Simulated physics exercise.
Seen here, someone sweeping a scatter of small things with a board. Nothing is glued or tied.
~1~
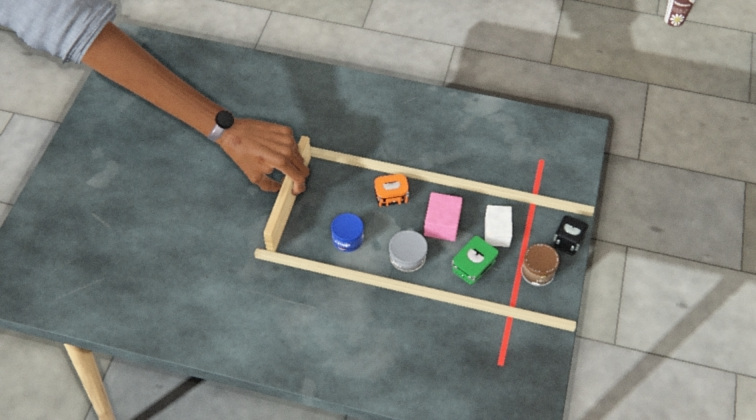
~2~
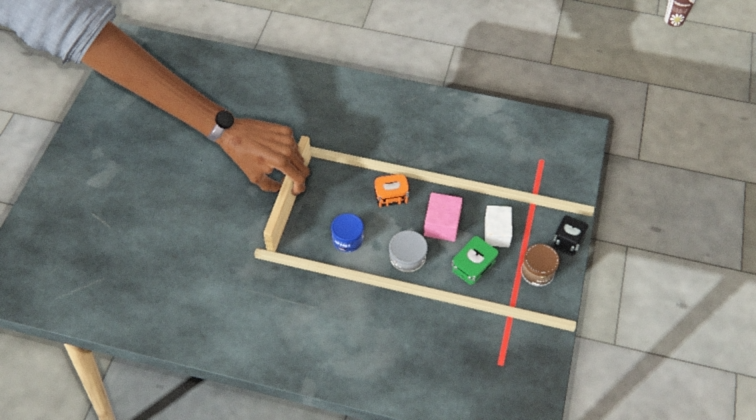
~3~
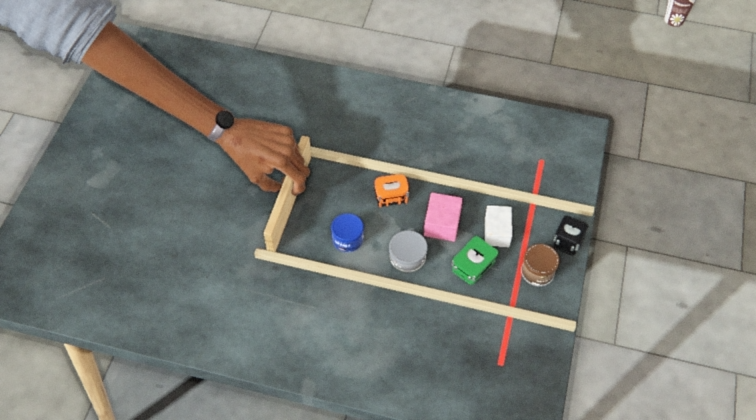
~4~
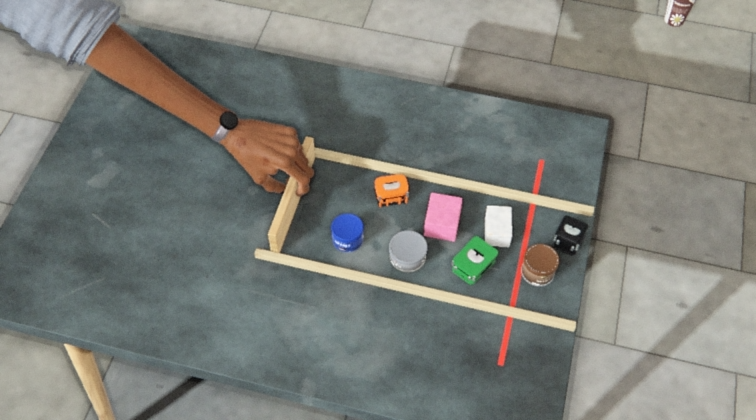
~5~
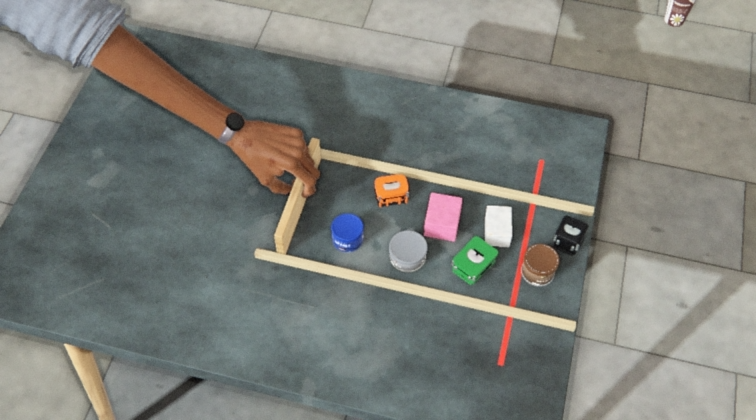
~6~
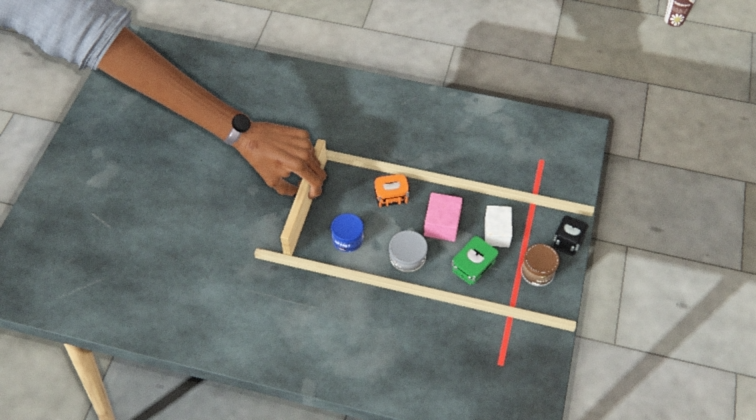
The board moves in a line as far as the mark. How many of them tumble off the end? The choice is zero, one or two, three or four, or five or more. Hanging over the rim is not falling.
Outcome: The number that fall off is three or four.
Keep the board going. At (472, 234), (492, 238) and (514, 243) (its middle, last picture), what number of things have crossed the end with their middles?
Place by place, 0, 2 and 3.
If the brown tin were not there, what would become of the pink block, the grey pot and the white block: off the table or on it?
The pink block does not fall; the grey pot is kept; the white block falls.
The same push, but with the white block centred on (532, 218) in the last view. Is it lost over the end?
From there it stays on.
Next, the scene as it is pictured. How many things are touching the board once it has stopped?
That makes 2.
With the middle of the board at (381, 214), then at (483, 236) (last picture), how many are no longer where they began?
The counts are 3 and 8.
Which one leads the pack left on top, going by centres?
It is the pink block.
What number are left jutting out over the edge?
1 of them.
Soon after, none off yet; black case at rest near (570, 236); brown tin at rest near (540, 265); white block at rest near (498, 226).
At rest, the number that fall off is three or four; fallen, green case, white block, brown tin and black case.
